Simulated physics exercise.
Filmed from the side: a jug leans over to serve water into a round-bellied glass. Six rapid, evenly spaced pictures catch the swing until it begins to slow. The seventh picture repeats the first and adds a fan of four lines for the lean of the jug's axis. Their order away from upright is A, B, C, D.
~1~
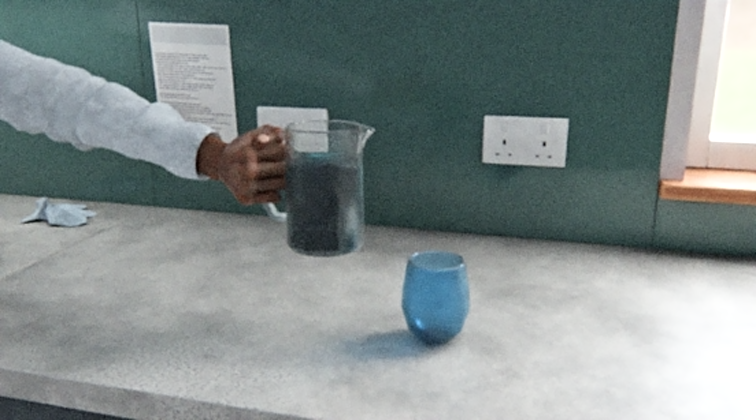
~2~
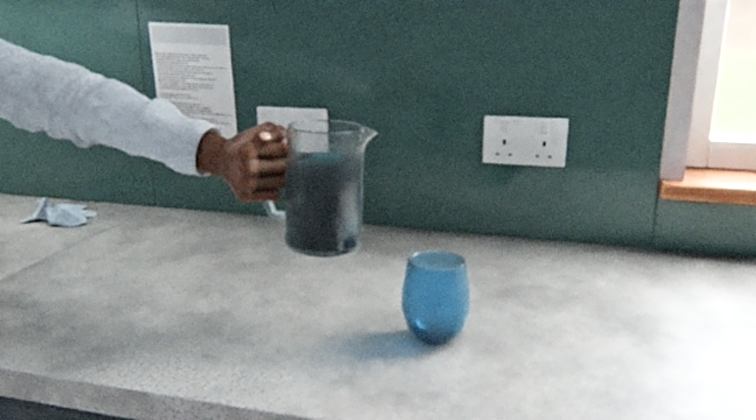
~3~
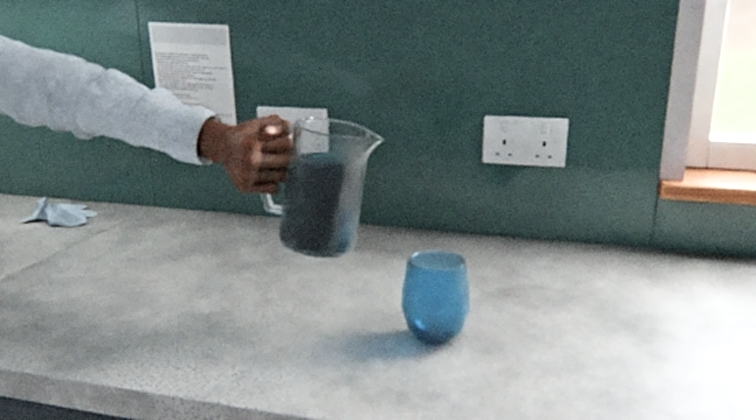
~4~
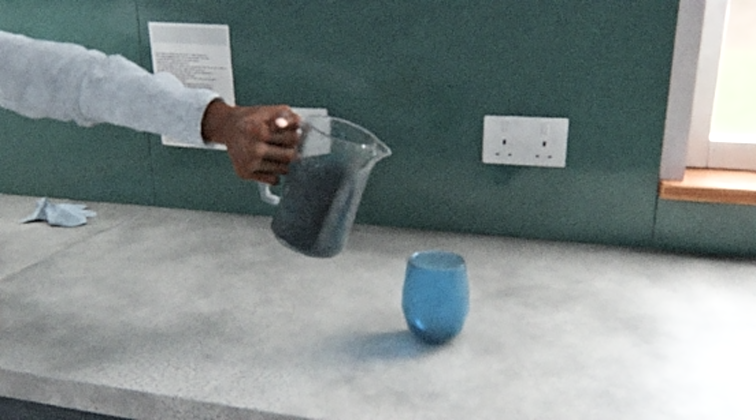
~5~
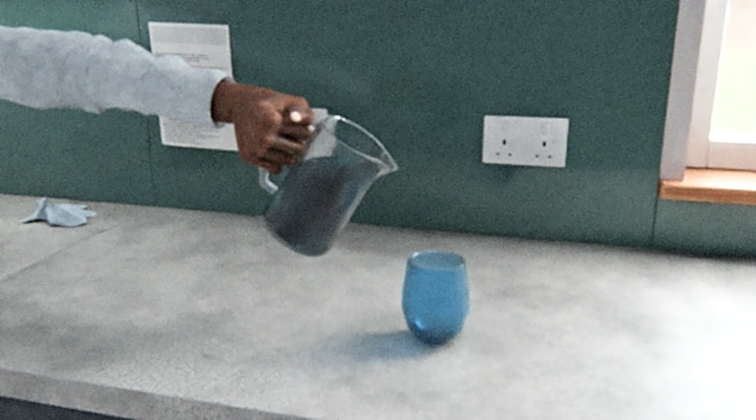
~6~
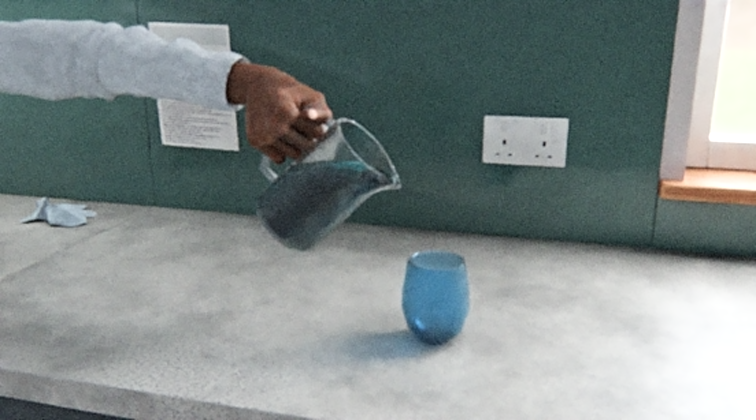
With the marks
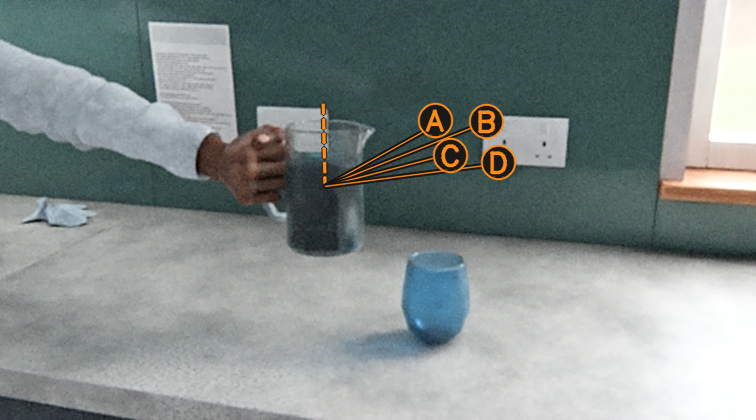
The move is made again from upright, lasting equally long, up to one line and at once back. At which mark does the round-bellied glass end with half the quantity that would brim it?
B is best.
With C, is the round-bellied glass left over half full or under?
Over.
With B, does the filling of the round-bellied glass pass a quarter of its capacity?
Yes, clearly.
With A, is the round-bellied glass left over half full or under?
Under.
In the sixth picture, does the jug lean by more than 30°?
Yes.
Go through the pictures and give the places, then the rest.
In the first picture, upright, lip at (372, 131); rim of the round-bellied glass round (437, 260); nothing has left yet.
In the second picture, tipped about 2°, lip at (375, 133); nothing has left yet.
In the third picture, tipped about 9°, lip at (381, 140); nothing has left yet.
In the fourth picture, tipped about 20°, lip at (389, 152); nothing has left yet.
In the fifth picture, tipped about 32°, lip at (396, 169); nothing has left yet.
In the sixth picture, tipped about 46°, lip at (399, 187); nothing has left yet.
In orange, A at (422, 132); B at (471, 128); C at (433, 158); D at (481, 165).
With A, the round-bellied glass ends with about 32 % of what it can hold.
With B, the round-bellied glass ends with about 50 % of what it can hold.
With C, the round-bellied glass ends with about 75 % of what it can hold.
With D, the round-bellied glass ends with about 88 % of what it can hold; 6 % of the water is spilt.
